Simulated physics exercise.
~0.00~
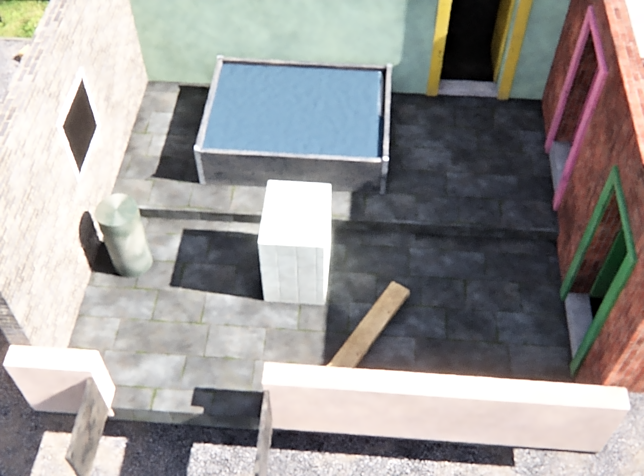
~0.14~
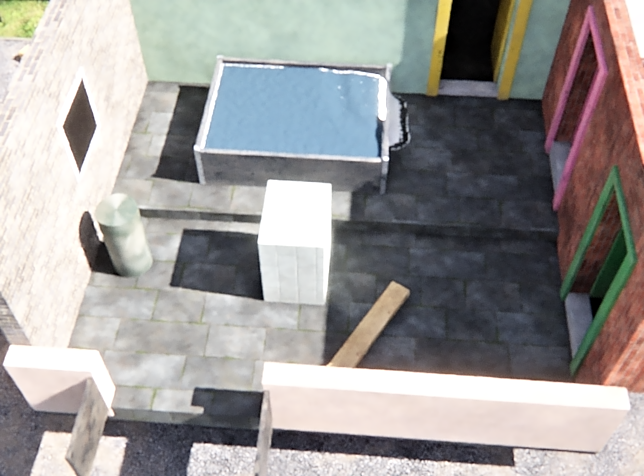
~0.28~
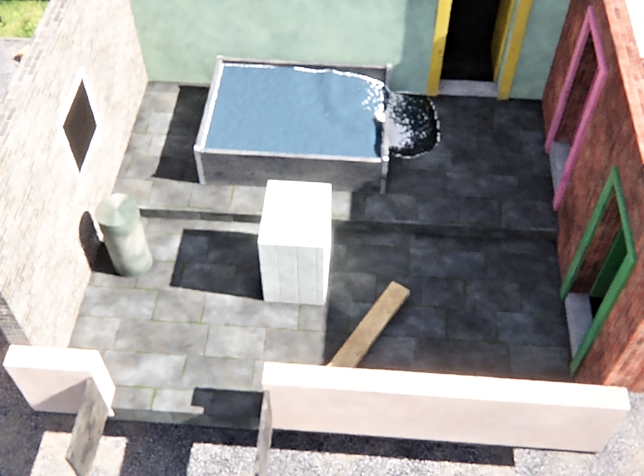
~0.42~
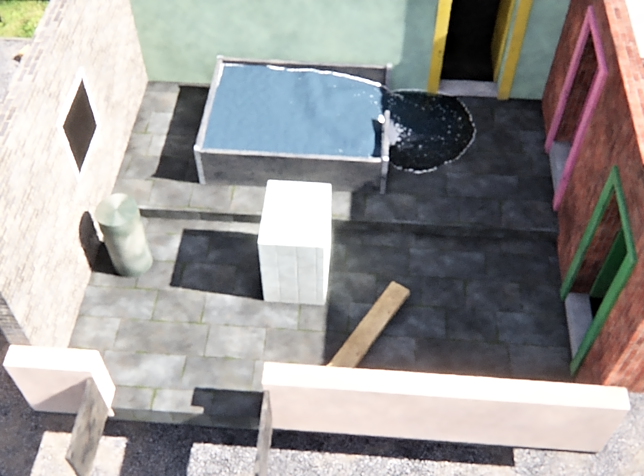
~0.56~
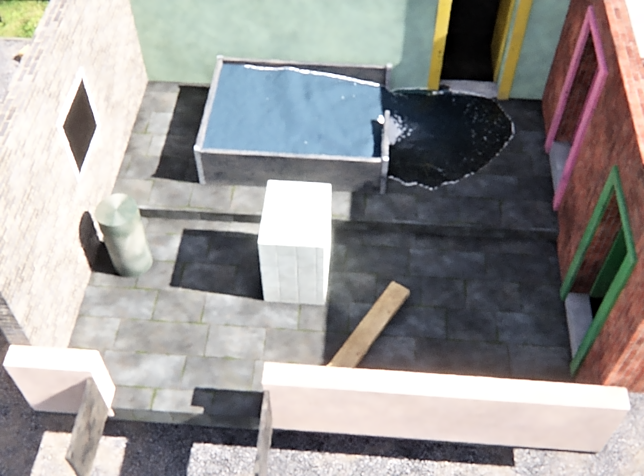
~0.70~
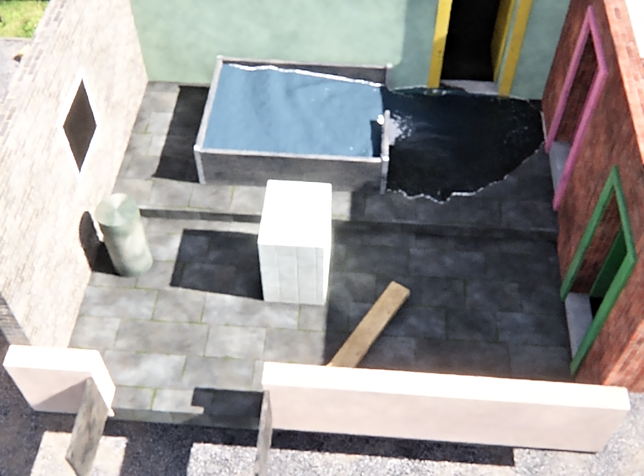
Water burst out through the right side of a raised tank in a walled yard and fanned across the dark paving in a widening pool, reaching the yellow doorway at the back.
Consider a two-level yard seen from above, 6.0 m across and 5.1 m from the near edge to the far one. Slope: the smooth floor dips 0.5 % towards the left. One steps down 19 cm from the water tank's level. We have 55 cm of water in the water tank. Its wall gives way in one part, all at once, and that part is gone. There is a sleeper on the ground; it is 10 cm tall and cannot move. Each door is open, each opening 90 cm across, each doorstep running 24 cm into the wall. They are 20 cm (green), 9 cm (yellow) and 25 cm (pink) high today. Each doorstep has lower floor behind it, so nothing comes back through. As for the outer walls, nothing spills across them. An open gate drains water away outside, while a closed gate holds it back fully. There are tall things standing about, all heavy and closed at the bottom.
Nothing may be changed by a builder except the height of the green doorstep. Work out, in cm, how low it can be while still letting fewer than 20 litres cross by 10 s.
No lower than about 10 cm.
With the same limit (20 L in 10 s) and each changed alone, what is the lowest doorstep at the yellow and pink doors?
You'd want about 19 centimetres at yellow and about 17 centimetres at pink.
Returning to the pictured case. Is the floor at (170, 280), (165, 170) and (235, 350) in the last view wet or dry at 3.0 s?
Going in order: Untouched, untouched, untouched.
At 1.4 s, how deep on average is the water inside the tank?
The average depth is some 43 cm.
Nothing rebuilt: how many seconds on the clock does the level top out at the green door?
Around 8.5 seconds.
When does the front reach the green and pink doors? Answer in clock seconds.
Arrival: Green 2.2 s, pink 1.0 s.
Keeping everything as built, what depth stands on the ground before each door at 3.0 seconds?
Depth at green 7 cm, at yellow 19 cm, at pink 21 cm.
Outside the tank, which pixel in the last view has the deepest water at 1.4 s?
(528, 109).
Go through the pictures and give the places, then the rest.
In the first frame, still water, 55 cm deep, in the water tank at (298, 111); the green door at (592, 285) is dry.
In the second frame, water pours out at (384, 113) and has run 0.3 m, to (401, 142); about 8 cm deep outside, 55 cm at the back.
In the third frame, the gap is at (384, 114), the front 0.7 m out at (431, 141); the back of the water tank holds 55 cm.
In the fourth frame, water pours out at (384, 114) and has run 1.2 m, to (468, 134); about 7 cm deep outside, 55 cm at the back.
In the fifth frame, the front is at (506, 133), 1.8 m from the gap at (384, 114); 2.3 m2 of floor is wet, 55 cm left at the back.
In the sixth frame, the front is at (543, 132), 2.3 m from the gap at (384, 114); 3.3 m2 of floor is wet, 55 cm left at the back; the green door at (592, 285), 4.1 m from the gap, is still 2.4 m from the nearest water.
After 1.4 s water covers 20 % of the floor, deepest (42 cm) near (528, 109); it has not reached the green door.
After 3.0 s water covers 40 % of the floor, deepest (32 cm) near (515, 108); 7 cm at the green door, 0 litres in over its 20 cm doorstep.
After 10.0 s water covers 85 % of the floor, deepest (16 cm) near (354, 375); 13 cm at the green door, 0 litres in over its 20 cm doorstep.
At the green door as built, the water arrived by 2.2 s and peaked near 15 cm at 8.4 s.
Run again over the same 10 s with other heights there, 30 litres in over 9 cm, 7 litres over 12.5 cm. The limit of 20 litres is kept from about 10 cm up.
